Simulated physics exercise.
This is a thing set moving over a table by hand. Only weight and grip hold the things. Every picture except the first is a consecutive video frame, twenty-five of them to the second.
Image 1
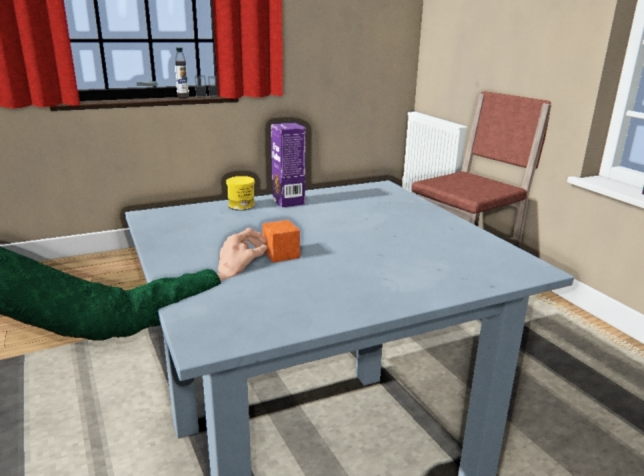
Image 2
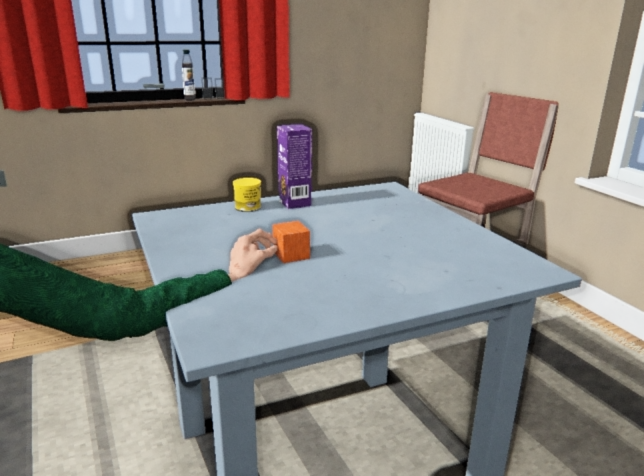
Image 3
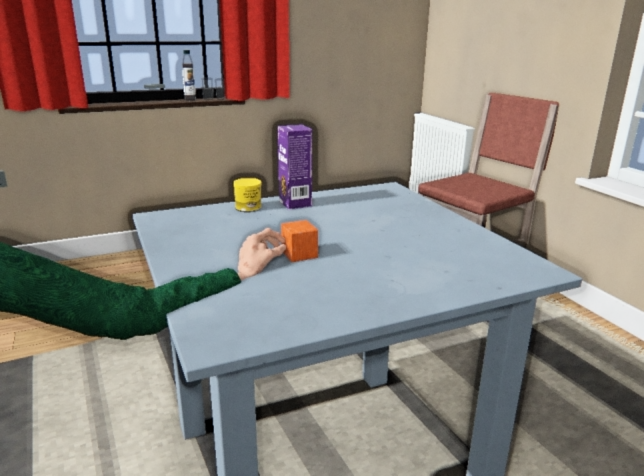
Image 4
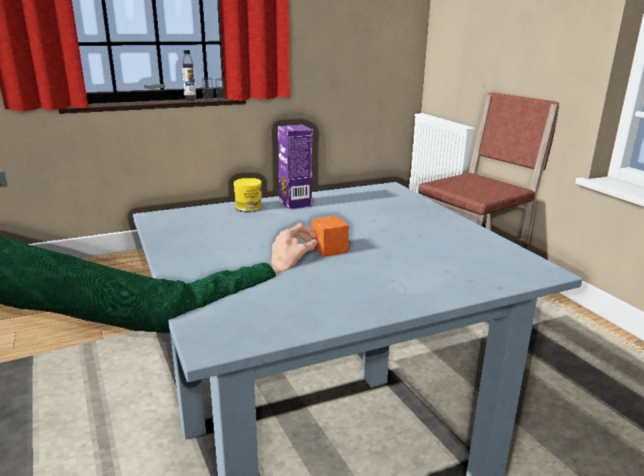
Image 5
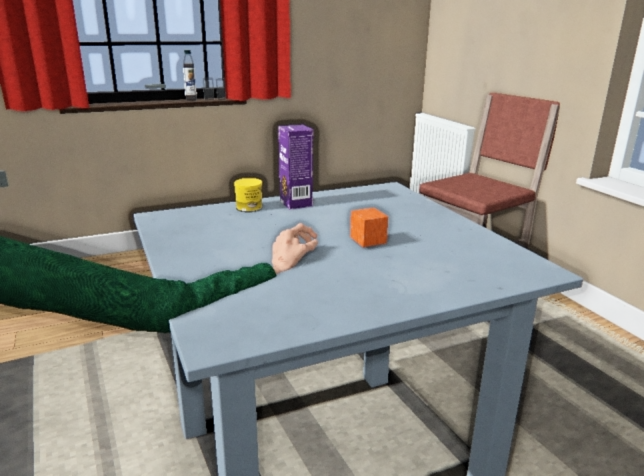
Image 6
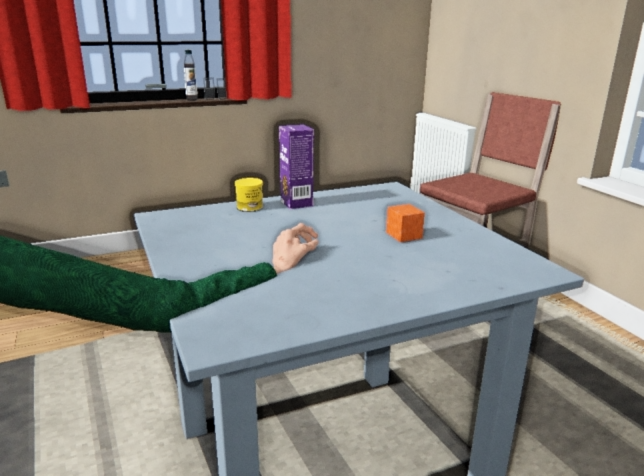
A hand pushes an orange block rightward across a table, and the block slides away from it.
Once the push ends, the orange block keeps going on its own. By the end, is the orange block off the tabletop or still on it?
By the end it is off the tabletop.
Then, 0.20 s after the last picture, orange block now off the table.
Then, 0.40 s after the last picture, things are still on the move.
By the end, off the table, orange block.
